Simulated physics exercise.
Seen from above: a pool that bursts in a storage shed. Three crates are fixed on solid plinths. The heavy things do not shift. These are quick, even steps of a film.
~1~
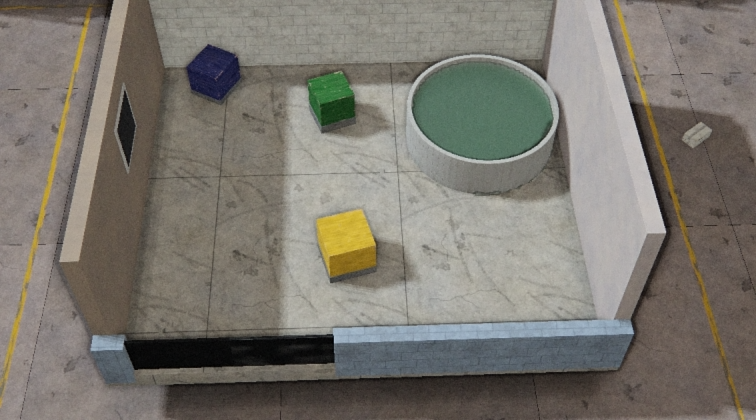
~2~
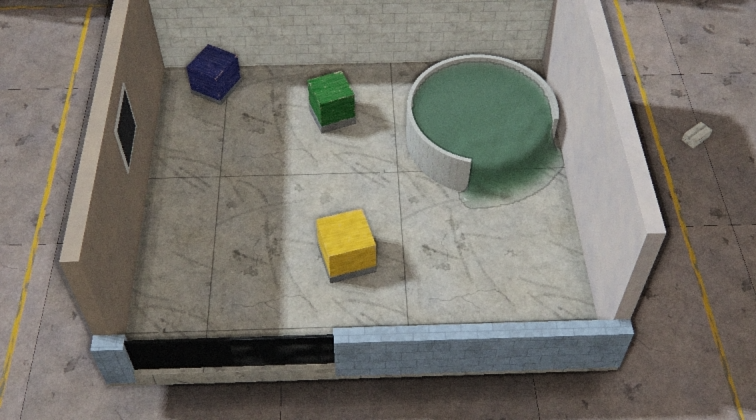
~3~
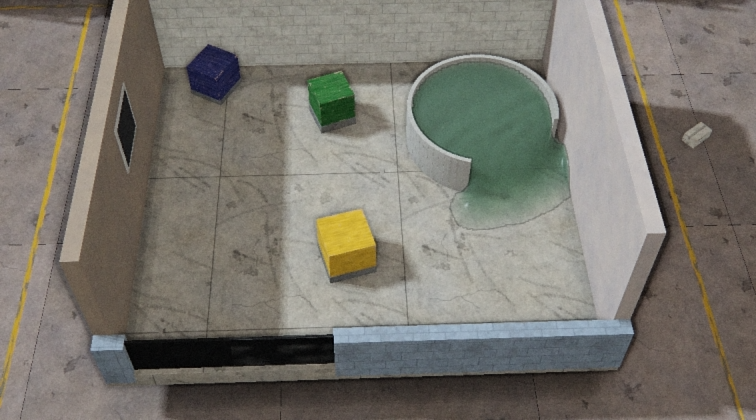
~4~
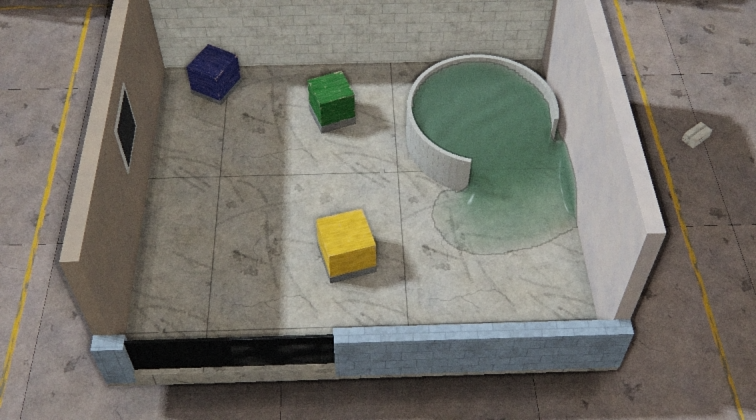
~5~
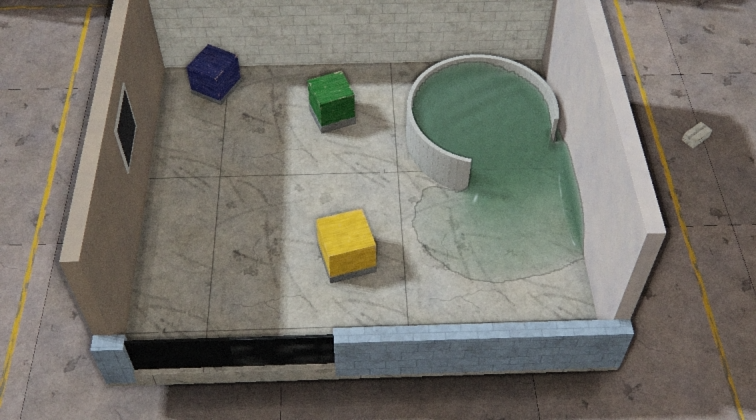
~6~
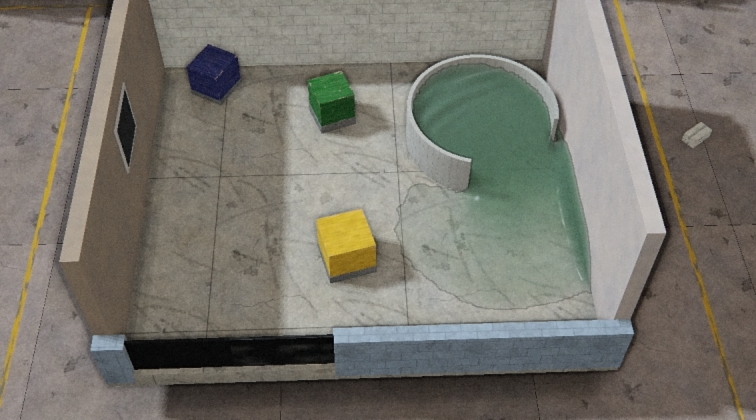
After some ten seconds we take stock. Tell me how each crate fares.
In the end: The yellow crate is wetted; the green crate escapes dry; the blue crate is wetted.
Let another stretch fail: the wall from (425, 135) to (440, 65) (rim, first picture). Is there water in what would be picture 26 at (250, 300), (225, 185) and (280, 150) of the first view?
One after the other: Flooded, wet, awash.
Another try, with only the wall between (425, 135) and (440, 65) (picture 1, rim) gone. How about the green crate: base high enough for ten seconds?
The green one is wetted.
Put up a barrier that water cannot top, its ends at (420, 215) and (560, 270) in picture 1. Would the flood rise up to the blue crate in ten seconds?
The blue one is soaked.
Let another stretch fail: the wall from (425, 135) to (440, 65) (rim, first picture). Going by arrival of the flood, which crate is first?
I say the crate marked green.
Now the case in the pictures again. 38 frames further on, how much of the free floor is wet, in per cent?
Some 95 per cent.
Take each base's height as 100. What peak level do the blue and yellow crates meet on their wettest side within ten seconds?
Near 190 and 170 in a hundred.
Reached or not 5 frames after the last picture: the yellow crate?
In short: Yellow crate water there.
A moment on, water covers 25 % of the floor; the yellow crate water round its plinth, the green crate not reached, the blue crate not reached.
Next, water covers 25 % of the floor; the yellow crate water round its plinth, the green crate not reached, the blue crate not reached.
Then, water covers 55 % of the floor; the yellow crate water round its plinth, the green crate not reached, the blue crate not reached.
Later, water covers 95 % of the floor; the yellow crate water round its plinth, the green crate water round its plinth, the blue crate water round its plinth.
In the end, water covers 100 % of the floor; the yellow crate was topped, the green crate stayed above the water, the blue crate was topped.
